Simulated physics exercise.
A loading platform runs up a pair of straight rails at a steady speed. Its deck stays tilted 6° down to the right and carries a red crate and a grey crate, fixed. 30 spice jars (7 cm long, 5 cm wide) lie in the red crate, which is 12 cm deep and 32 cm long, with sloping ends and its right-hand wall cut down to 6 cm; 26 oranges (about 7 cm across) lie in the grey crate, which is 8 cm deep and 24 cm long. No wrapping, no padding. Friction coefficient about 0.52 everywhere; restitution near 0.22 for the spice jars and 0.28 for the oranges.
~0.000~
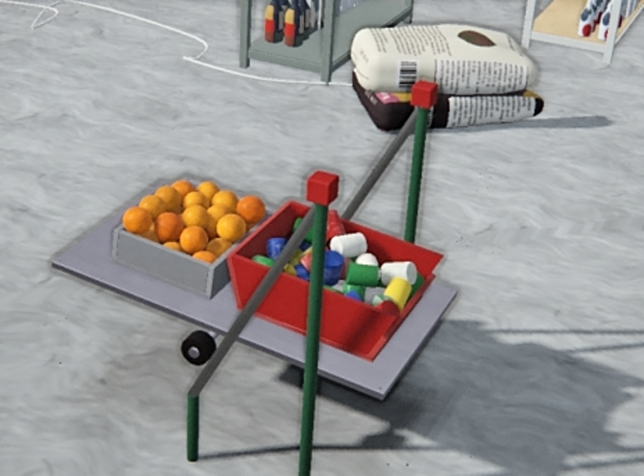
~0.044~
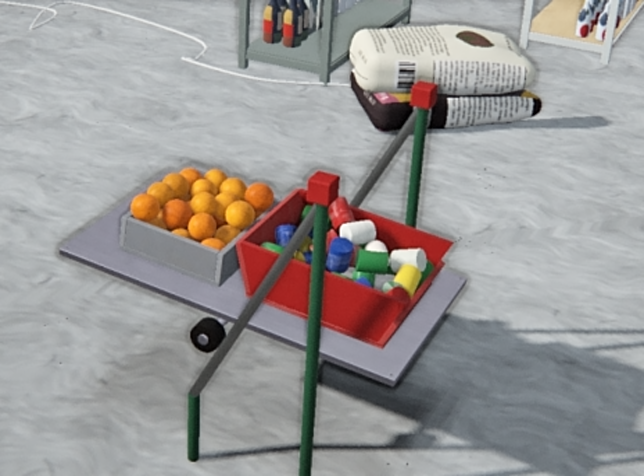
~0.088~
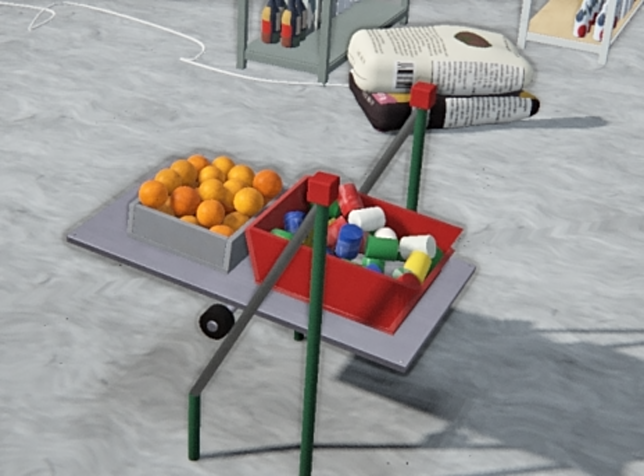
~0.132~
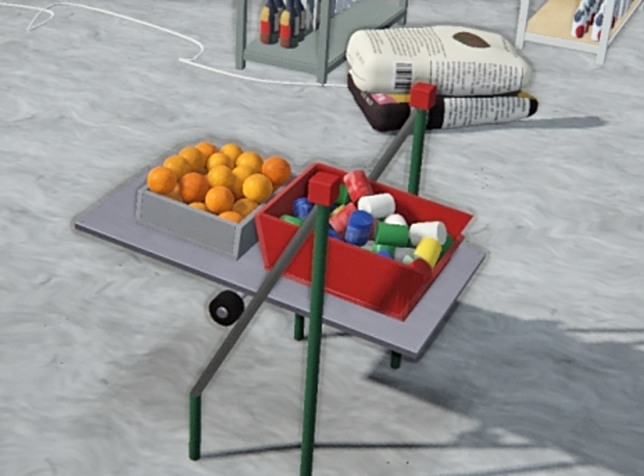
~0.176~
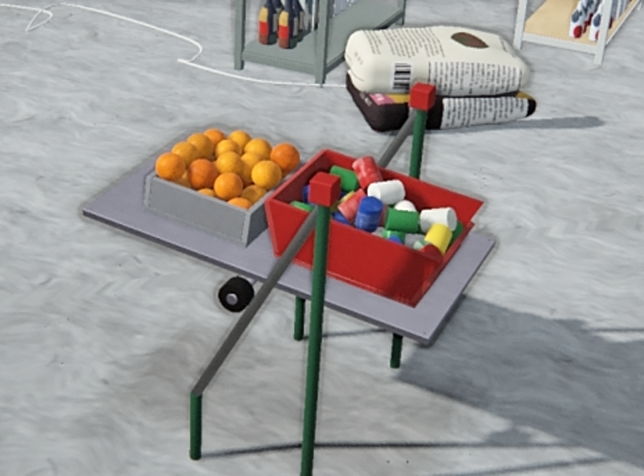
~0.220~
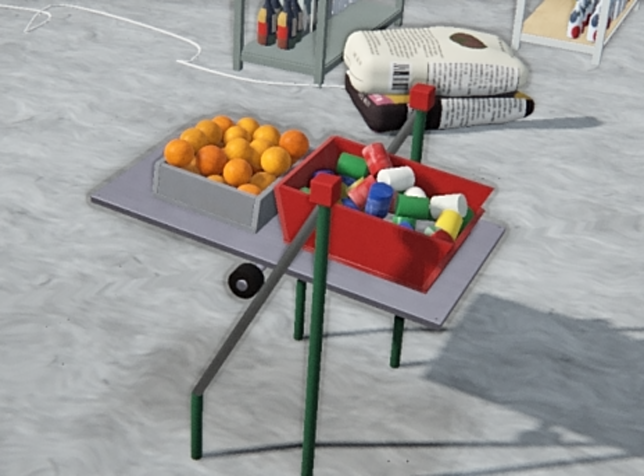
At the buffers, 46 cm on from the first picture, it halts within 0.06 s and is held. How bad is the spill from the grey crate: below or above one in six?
Out of the grey crate go less than a sixth of the oranges.
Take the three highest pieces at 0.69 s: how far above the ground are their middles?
About 90 cm.
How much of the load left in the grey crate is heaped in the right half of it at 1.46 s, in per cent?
Some 60 per cent.
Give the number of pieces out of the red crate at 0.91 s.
Out by then, roughly: Red crate 2.
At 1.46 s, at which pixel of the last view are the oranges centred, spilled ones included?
At about (290, 86).
After 0.41 s, it meets the buffers.
After 0.53 s, the red crate has all 30 and the grey crate has all 26.
After 0.69 s, the red crate is down by 2 of 30 and the grey crate has all 26.
After 0.91 s, the red crate is down by 2 of 30 and the grey crate has all 26.
Final count (at 1.46 s), the red crate is down by 2 of 30 and the grey crate has all 26. Asked share, 0 of 26, 0 per cent.
